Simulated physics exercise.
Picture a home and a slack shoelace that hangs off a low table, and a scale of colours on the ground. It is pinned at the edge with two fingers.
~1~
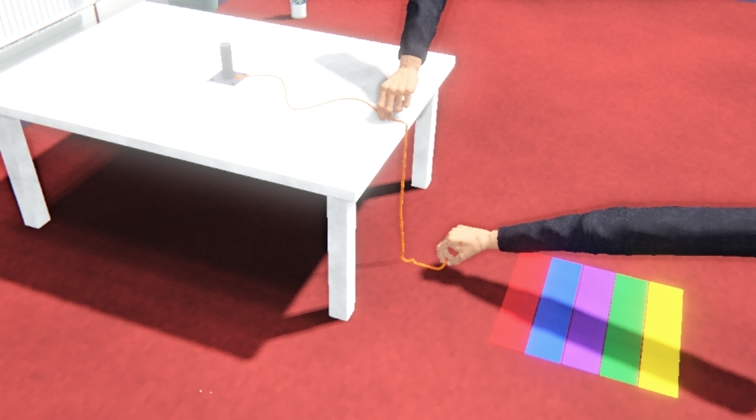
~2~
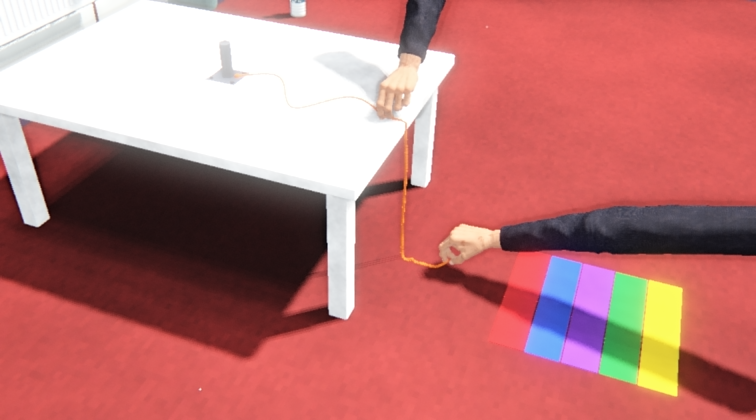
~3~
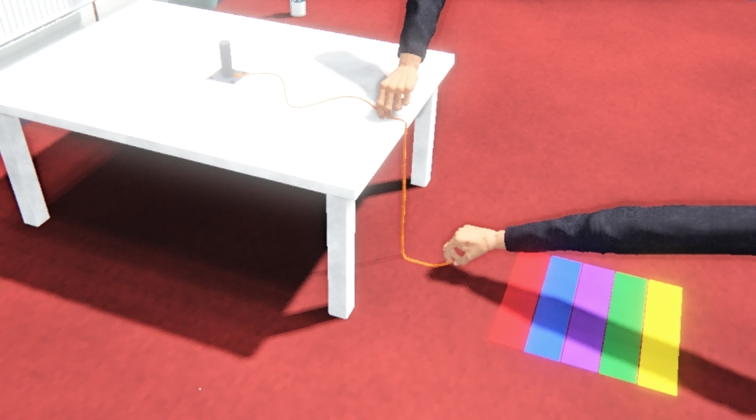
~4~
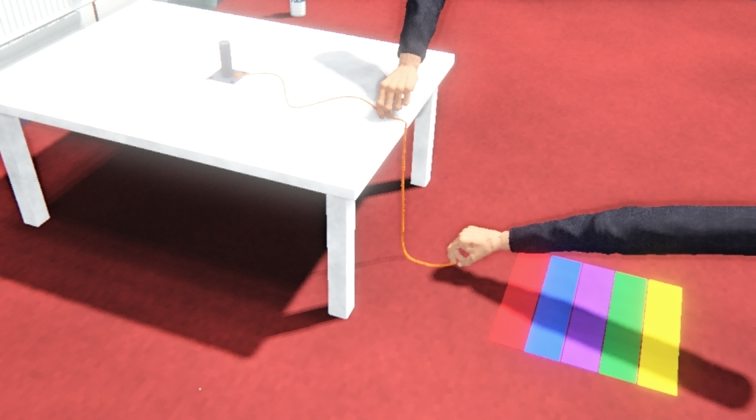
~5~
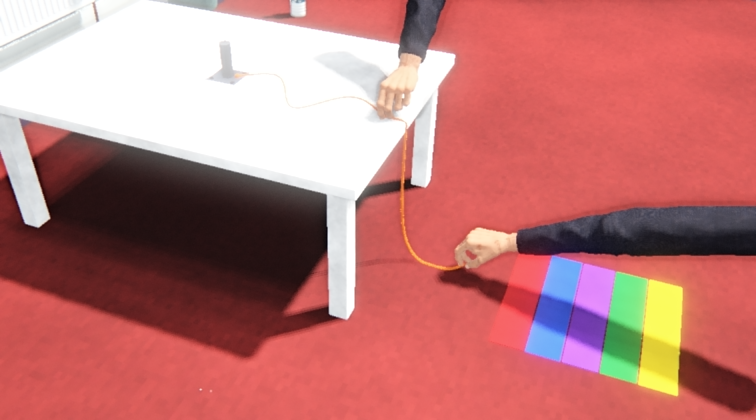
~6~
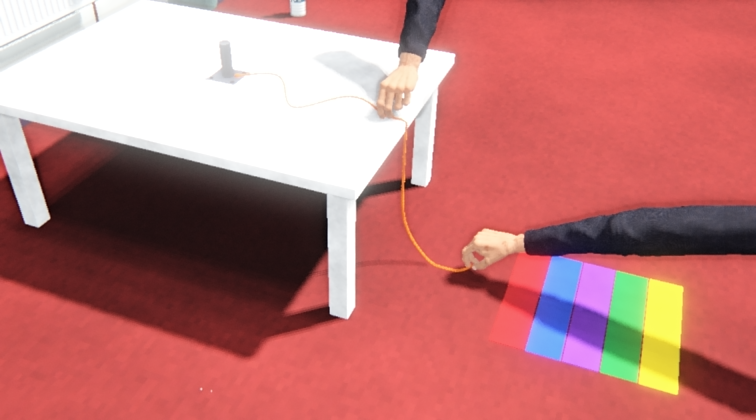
The clip opens on an orange shoelace running across a white table and hanging off its edge, where one hand pins it, while another hand holds its end near coloured strips on the red floor. The lower hand slowly draws the end a short way right, and the hanging part changes from a sharp bend to a smooth curve.
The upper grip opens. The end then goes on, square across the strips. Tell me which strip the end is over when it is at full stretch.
It is over the green strip.
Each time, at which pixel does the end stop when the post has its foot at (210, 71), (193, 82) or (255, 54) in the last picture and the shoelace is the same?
The first try gives (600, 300), the second (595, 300) and the third (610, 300).
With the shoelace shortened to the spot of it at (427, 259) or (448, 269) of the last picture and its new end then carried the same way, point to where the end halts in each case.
Case by case it comes to about (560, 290) and then about (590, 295).
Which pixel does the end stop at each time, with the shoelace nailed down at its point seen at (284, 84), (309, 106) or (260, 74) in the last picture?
Roughly (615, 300), (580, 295) and (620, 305), in that order.
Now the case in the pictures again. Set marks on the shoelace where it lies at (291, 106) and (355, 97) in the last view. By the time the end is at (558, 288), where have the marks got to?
About (333, 102) for the first point; the other lies about (398, 118).
Early on, end near (558, 288); over blue.
Midway, end near (603, 300); over purple.
At the end of the slack, end near (630, 307); over green. Over green.
